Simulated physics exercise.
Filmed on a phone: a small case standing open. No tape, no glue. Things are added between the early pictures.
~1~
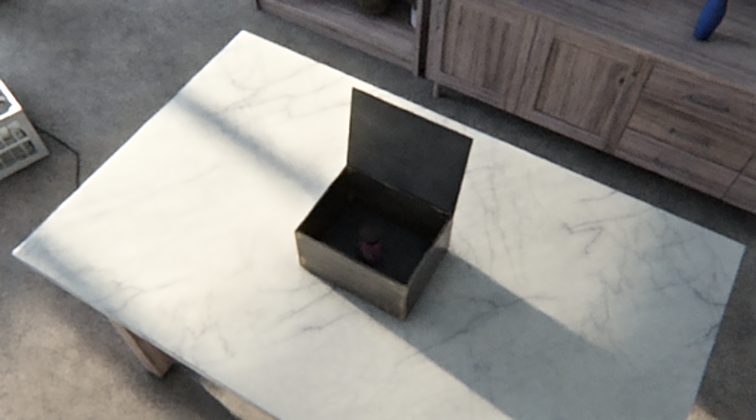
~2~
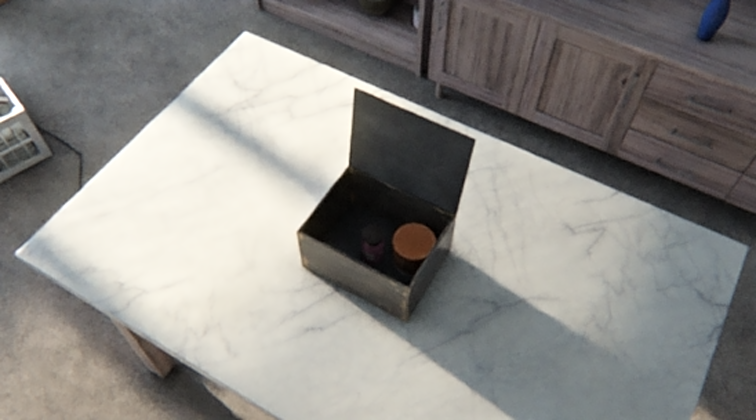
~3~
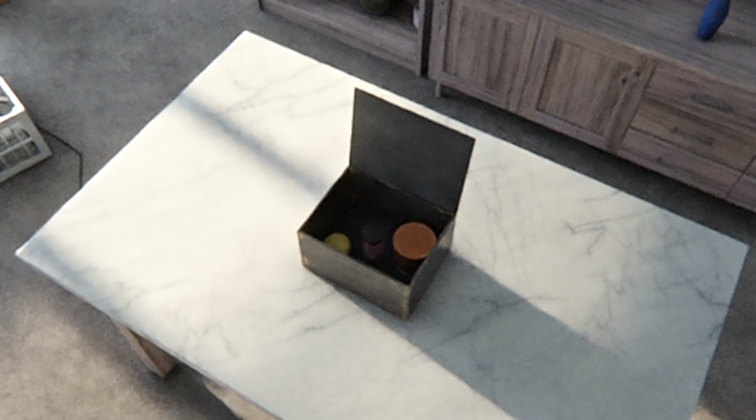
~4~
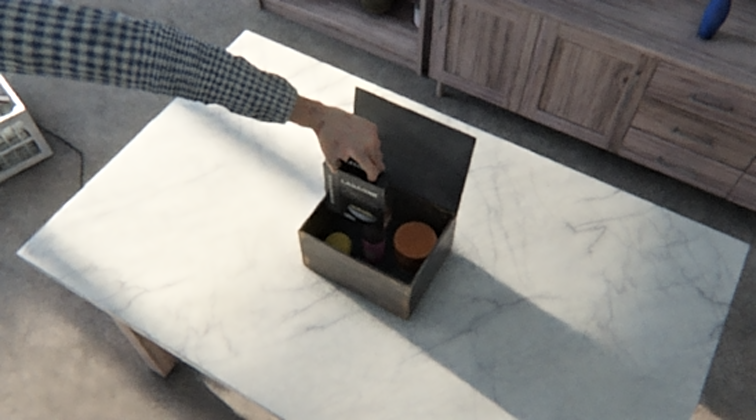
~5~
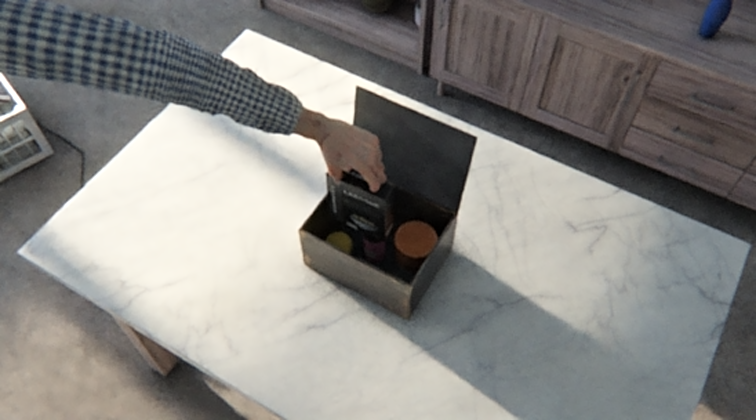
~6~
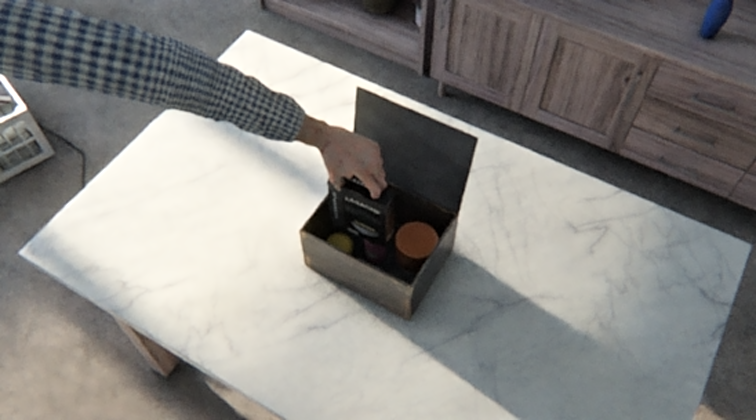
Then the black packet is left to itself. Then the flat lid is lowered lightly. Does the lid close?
The lid is held up.
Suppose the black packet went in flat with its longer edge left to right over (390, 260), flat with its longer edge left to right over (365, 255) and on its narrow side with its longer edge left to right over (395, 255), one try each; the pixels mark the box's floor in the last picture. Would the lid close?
First, it sits on the rim; second, it shuts flat; third, it is held up.
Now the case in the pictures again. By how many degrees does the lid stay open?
Some 14° above the rim.
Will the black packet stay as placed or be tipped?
It ends up tilted.
Then, 0.70 s after the last picture, black packet tipped 59° from how it was near (345, 230); pink shaker tipped 14° from how it was.
Then, 1.20 s after the last picture, lid starting down; black packet tipped 41° from how it was near (354, 242); pink shaker tipped 57° from how it was; yellow lemon rolled a little.
Then, 1.70 s after the last picture, lid 47° above the rim; black packet tipped 41° from how it was near (355, 242); pink shaker tipped 57° from how it was; yellow lemon rolled a little.
Then, 1.90 s after the last picture, lid 15° above the rim; black packet tipped 41° from how it was near (355, 242); pink shaker tipped 57° from how it was; yellow lemon rolled a little.
At rest, lid 15° above the rim; tipped over in the box, black packet and pink shaker; the other 2 in place. Seen from the same camera at the end, black packet near (355, 242).
